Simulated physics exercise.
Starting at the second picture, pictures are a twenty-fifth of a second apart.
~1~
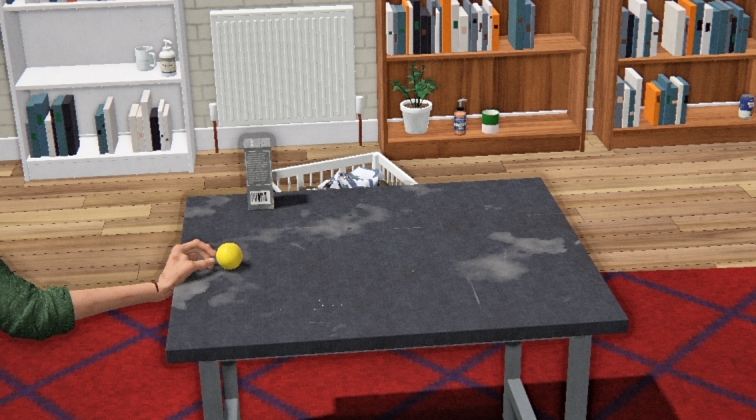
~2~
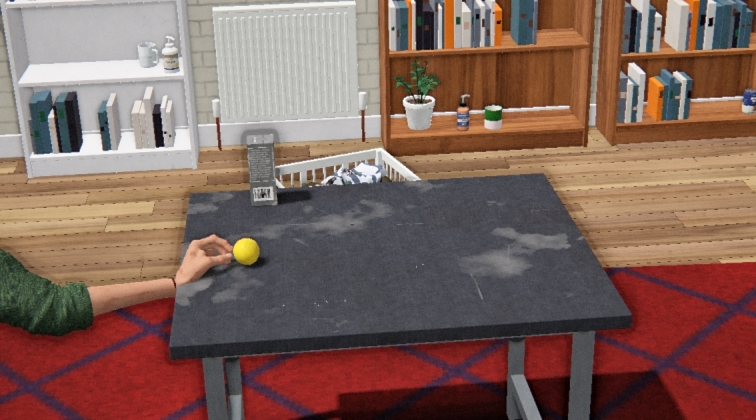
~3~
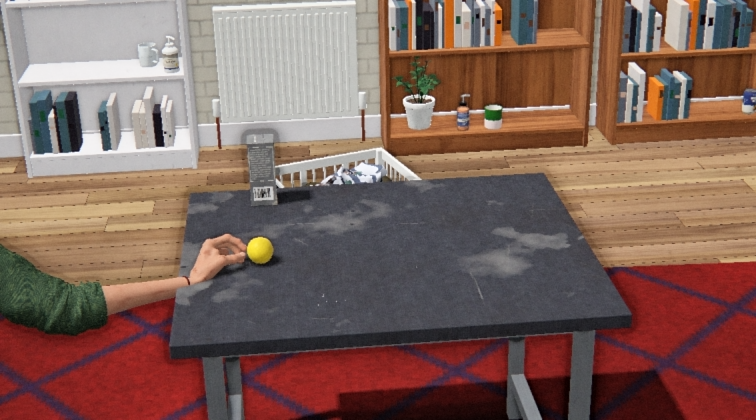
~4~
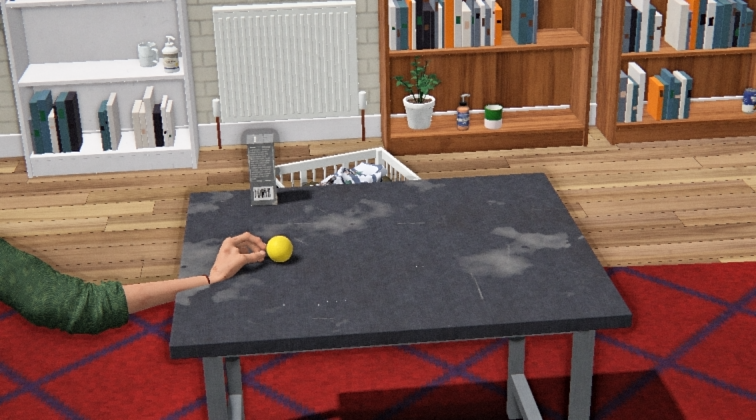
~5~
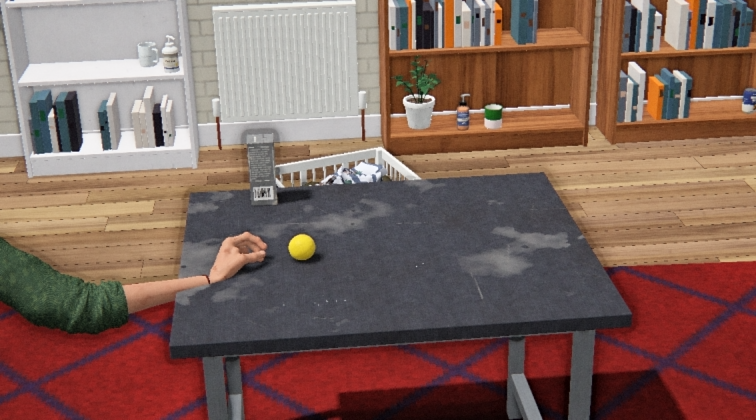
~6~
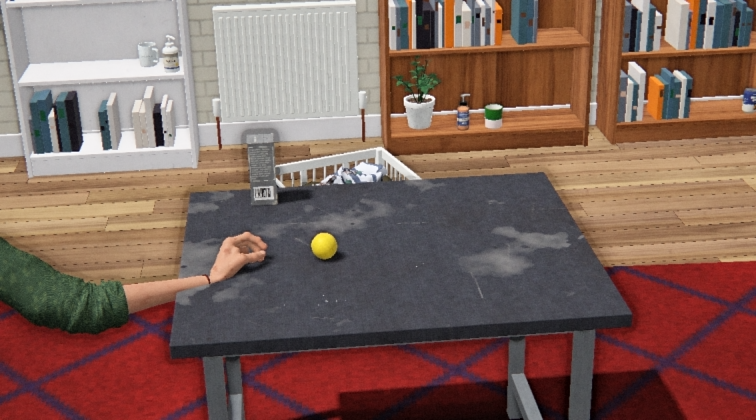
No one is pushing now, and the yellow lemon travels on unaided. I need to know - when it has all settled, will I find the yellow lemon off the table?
Yes - lost over the side.
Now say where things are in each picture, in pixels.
In the first frame, under the hand; yellow lemon (230, 256).
In the second frame, under the hand; yellow lemon (246, 252).
In the third frame, under the hand; yellow lemon (260, 250).
In the fourth frame, yellow lemon (280, 249).
In the fifth frame, yellow lemon (302, 247) displaced about its own width.
In the sixth frame, yellow lemon (324, 246) displaced well along.
Then, 0.40 s past the last view, yellow lemon displaced well along near (528, 233).
Then, 0.80 s past the last view, yellow lemon now off the table.
Finally, off the table, yellow lemon.
